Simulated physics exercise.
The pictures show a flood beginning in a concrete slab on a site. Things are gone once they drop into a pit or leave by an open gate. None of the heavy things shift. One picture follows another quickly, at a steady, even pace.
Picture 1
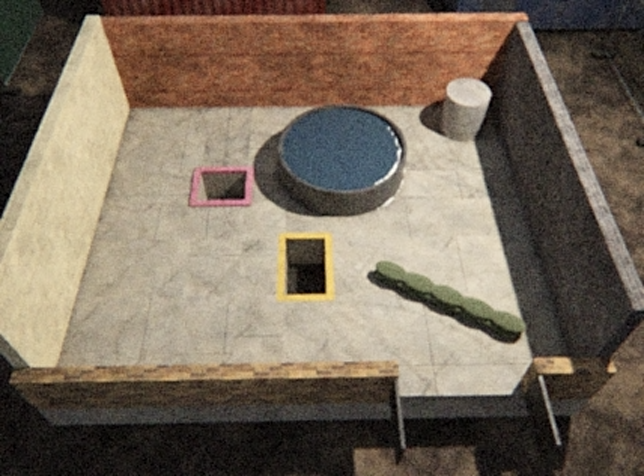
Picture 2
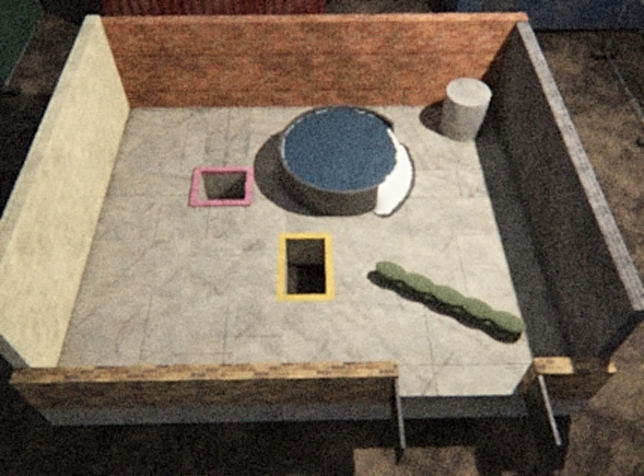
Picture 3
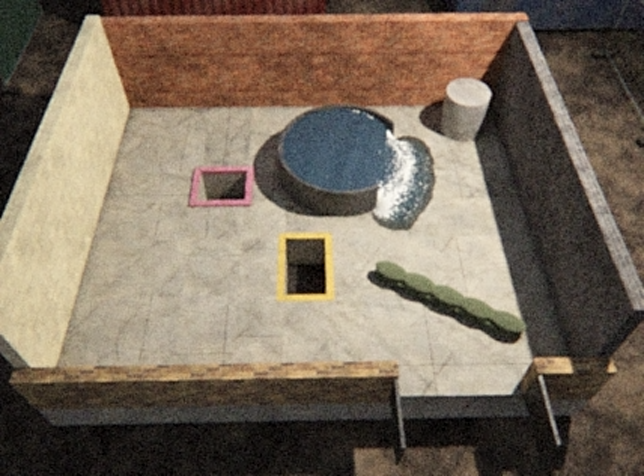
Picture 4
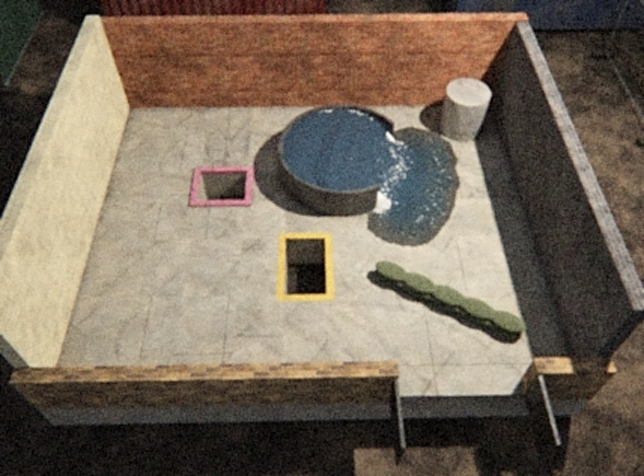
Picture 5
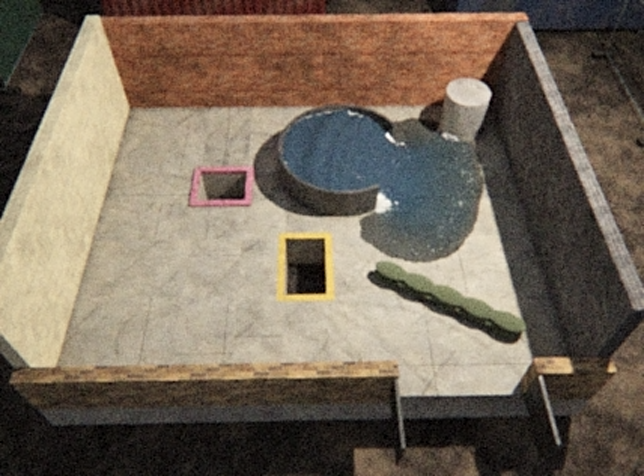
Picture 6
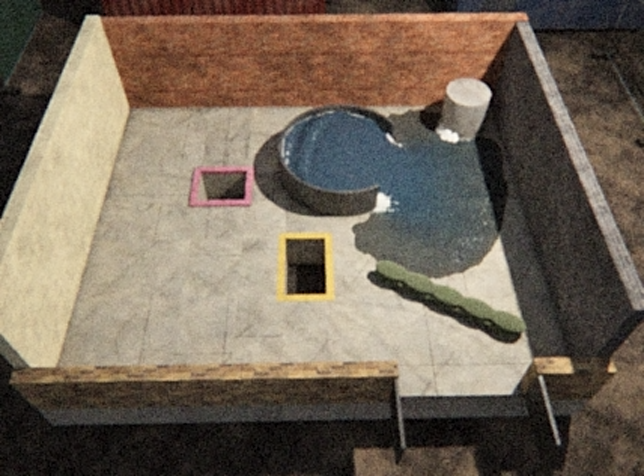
On a walled concrete slab, water bursting from the right side of a round pool and spreading toward a green hedge.
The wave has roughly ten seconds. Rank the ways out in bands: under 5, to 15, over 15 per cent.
The gate holds five to fifteen per cent. The yellow pit holds five to fifteen per cent. The pink pit never reaches five per cent.
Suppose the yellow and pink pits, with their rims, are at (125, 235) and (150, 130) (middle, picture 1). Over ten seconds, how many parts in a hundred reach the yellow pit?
Result - yellow pit, 2 in a hundred.
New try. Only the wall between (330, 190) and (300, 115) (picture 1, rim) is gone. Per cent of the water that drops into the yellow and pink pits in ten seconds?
The yellow pit takes 14 per cent and the pink pit 20 per cent.
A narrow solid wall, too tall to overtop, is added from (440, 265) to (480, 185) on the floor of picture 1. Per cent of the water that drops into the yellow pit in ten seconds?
Yellow: 14 %.
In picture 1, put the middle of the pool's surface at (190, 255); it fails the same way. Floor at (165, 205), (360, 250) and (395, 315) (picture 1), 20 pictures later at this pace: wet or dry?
Well, first one stays dry, second one stays dry, third one got wet.
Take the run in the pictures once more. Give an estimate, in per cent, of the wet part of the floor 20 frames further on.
Estimated share: About 35 %.
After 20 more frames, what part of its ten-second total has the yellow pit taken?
About 0 per cent.
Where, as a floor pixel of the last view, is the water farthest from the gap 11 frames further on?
My pick would be pixel (571, 378).
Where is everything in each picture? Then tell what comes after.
The first frame shows still water in the round pool at (342, 148).
In the second frame, the front is at a hidden place, out from the gap at (401, 172).
In the third frame, water pours out at (400, 174) and has run to (418, 141).
In the fourth frame, water pours out at (400, 175) and has run to (433, 136).
In the fifth frame, the front is at (432, 256), out from the gap at (400, 175).
In the sixth frame, the front is at (491, 143), out from the gap at (400, 175).
A moment on, water covers 25 % of the floor; the gate 0 %, the yellow pit 0 %, the pink pit 0 %.
Next, water covers 25 % of the floor; the gate 0 %, the yellow pit 0 %, the pink pit 0 %.
Then, water covers 35 % of the floor; the gate 1 %, the yellow pit 0 %, the pink pit 0 %.
Later, water covers 65 % of the floor; the gate 5 %, the yellow pit 2 %, the pink pit 0 %.
In the end, water covers 95 % of the floor; the gate 9 %, the yellow pit 9 %, the pink pit 0 %.
